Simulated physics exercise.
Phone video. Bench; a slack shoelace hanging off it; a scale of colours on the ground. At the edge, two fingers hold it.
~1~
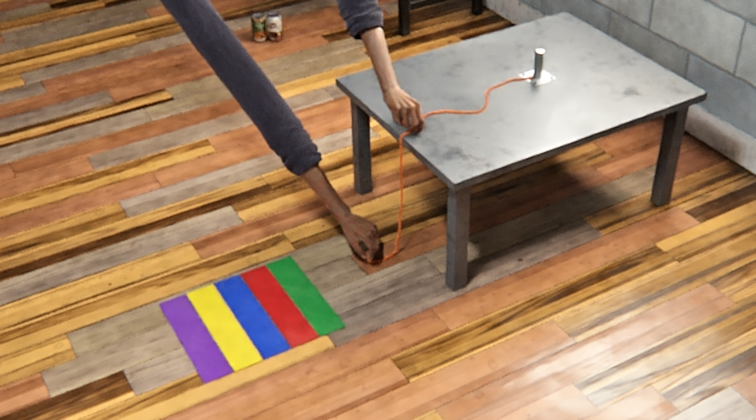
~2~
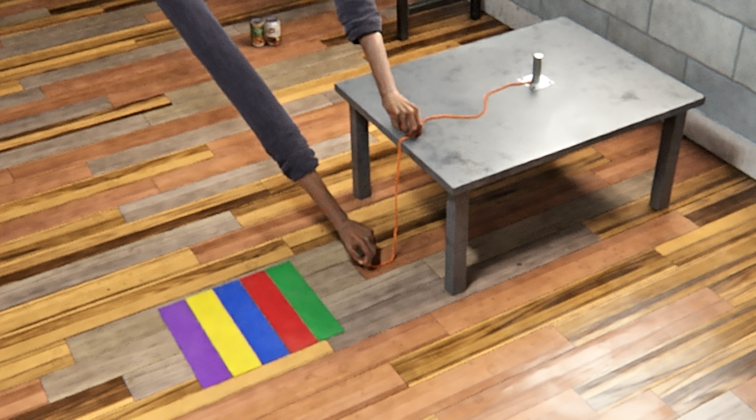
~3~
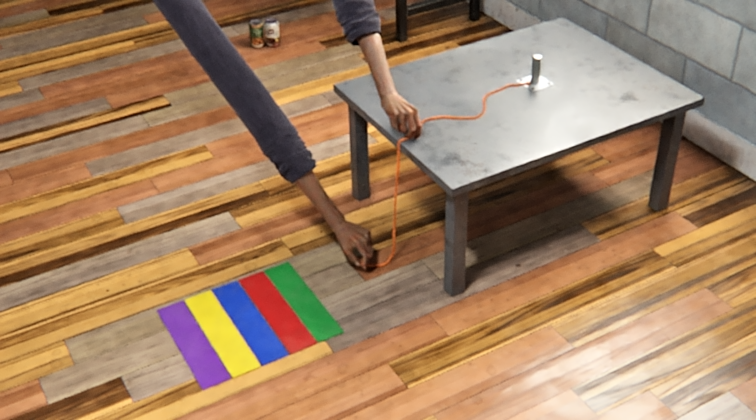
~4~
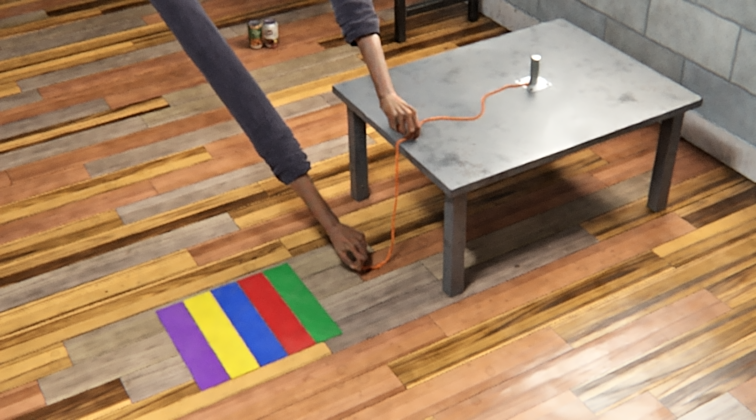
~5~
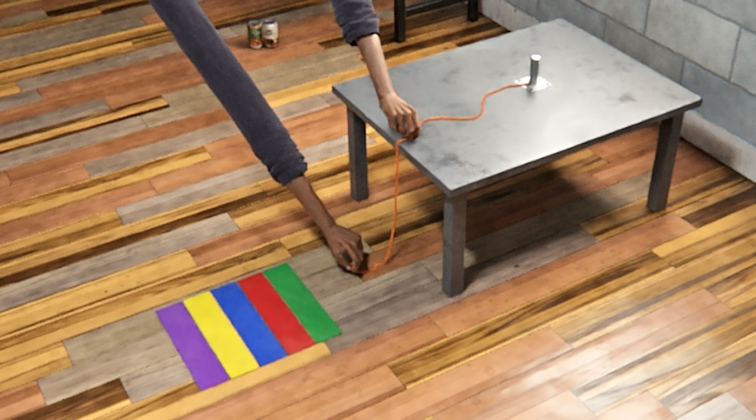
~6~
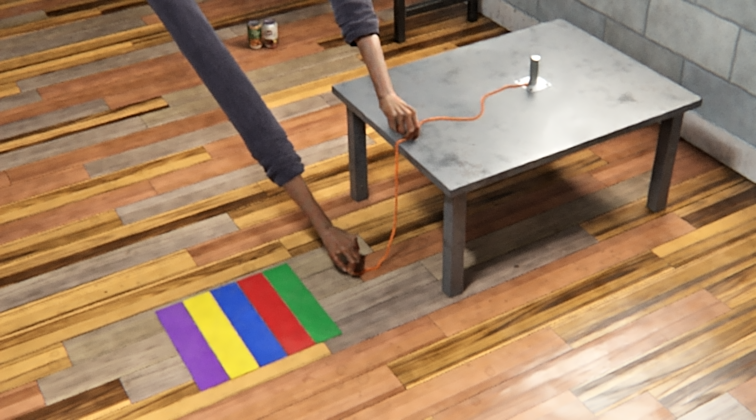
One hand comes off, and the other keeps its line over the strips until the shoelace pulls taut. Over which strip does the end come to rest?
Over the blue strip.
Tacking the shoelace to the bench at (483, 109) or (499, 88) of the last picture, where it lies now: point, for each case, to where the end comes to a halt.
About (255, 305) and (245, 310).
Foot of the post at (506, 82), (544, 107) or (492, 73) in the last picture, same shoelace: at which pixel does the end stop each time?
Somewhere near (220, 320), (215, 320) and (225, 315), in that order.
Soon after, end near (296, 289); over green.
After that, end near (263, 302); over red.
At the stop, end near (242, 310); over blue. The blue one.
